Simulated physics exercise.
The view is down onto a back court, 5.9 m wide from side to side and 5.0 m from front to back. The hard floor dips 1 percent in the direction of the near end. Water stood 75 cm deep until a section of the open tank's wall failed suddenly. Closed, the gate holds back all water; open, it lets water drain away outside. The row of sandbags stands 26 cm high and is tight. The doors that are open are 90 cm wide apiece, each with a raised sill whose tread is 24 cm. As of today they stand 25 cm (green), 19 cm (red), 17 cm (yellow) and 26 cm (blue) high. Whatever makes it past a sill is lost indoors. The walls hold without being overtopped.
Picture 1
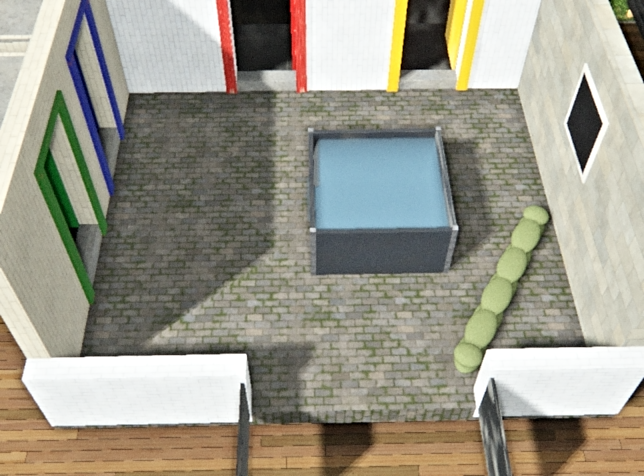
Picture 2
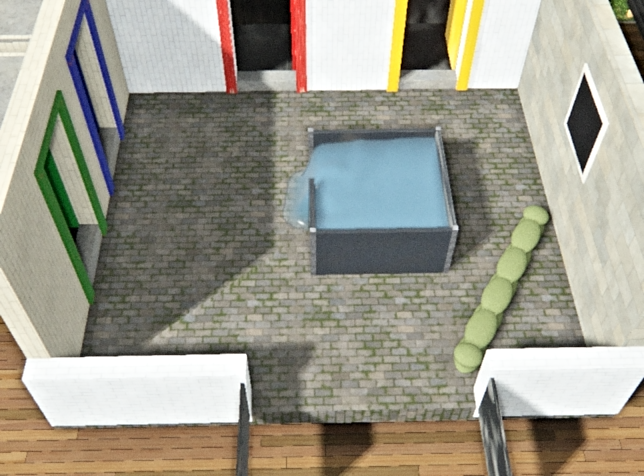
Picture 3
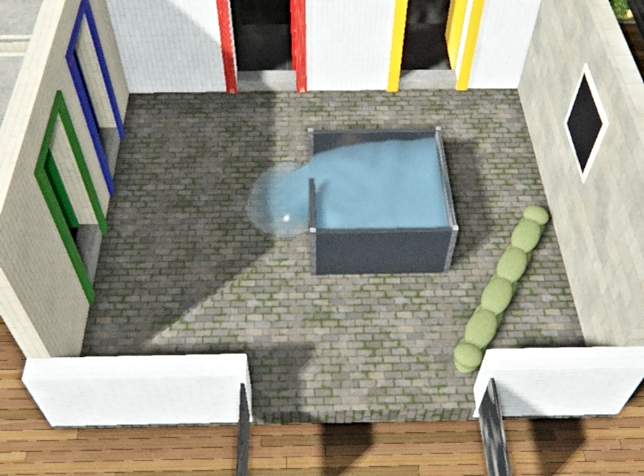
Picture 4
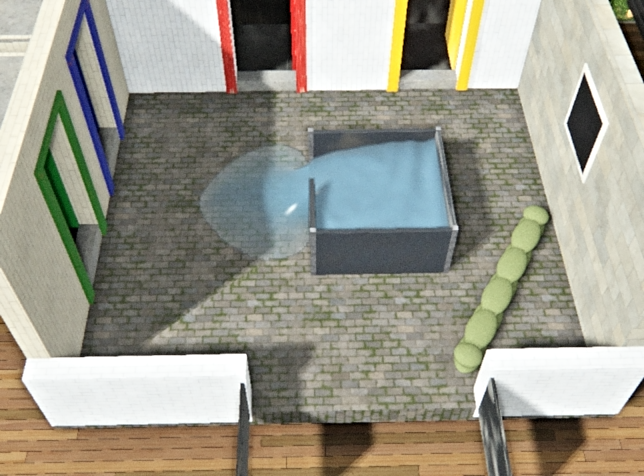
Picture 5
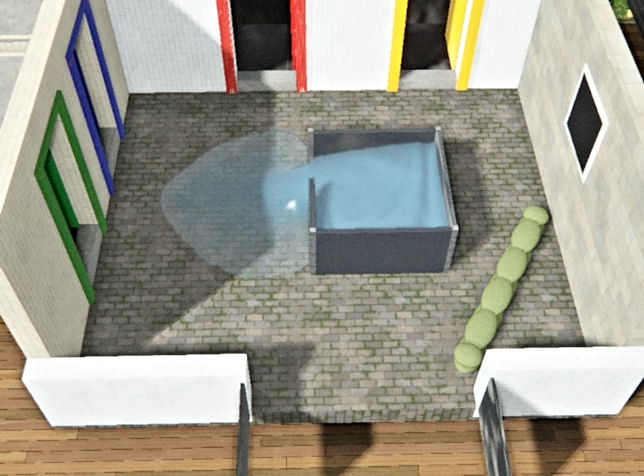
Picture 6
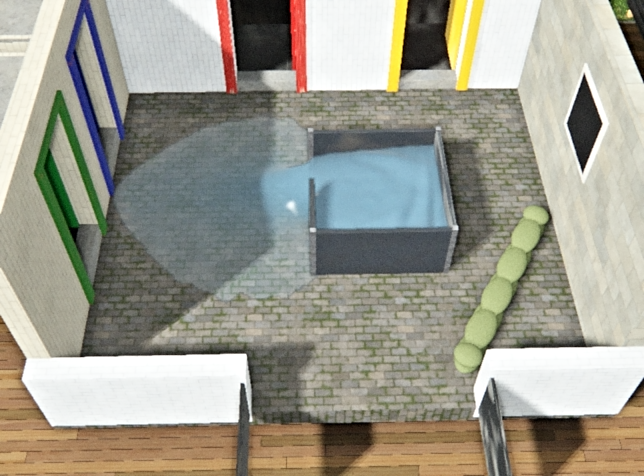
At first, a square open tank of still blue water stands on the dry paving of a walled court. Then water pours out through its left side, and a thin, pale sheet fans out leftward across the floor, widening until its edge is close to the blue and green doors.
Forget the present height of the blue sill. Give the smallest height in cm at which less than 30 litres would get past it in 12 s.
Close to 20 cm is just enough.
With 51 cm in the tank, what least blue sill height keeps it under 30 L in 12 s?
I'd say close to 12.0 cm.
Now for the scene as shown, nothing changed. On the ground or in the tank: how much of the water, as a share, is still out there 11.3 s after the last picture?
Something like 84 per cent of it remains.
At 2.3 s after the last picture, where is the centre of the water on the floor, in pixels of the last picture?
Roughly (248, 211).
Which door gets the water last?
Yellow.
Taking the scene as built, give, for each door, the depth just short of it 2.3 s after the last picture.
Lab note, cm: Green 15; red 10; yellow 0; blue 22.
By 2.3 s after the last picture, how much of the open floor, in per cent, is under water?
Some 40 per cent is wet.
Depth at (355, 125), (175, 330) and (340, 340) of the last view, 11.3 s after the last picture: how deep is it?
In that order: 6, 6 and 5 cm.
Then, 0.7 s after the last picture water covers 35 % of the floor, deepest (32 cm) near (298, 196); 29 cm at the blue door, 0 litres in over its 26 cm sill.
Then, 2.3 s after the last picture water covers 40 % of the floor, deepest (25 cm) near (114, 179); 22 cm at the blue door, 3 litres in over its 26 cm sill.
Then, 11.3 s after the last picture water covers 95 % of the floor, deepest (10 cm) near (541, 213); 5 cm at the blue door, 3 litres in over its 26 cm sill.
At the blue door as built, the water peaked near 29 cm, 0.9 s after the last picture.
Run again over the same 12 s with other heights there, 69 litres in over 16.5 cm, 15 litres over 22.5 cm. The limit of 30 litres is kept from about 20 cm up.
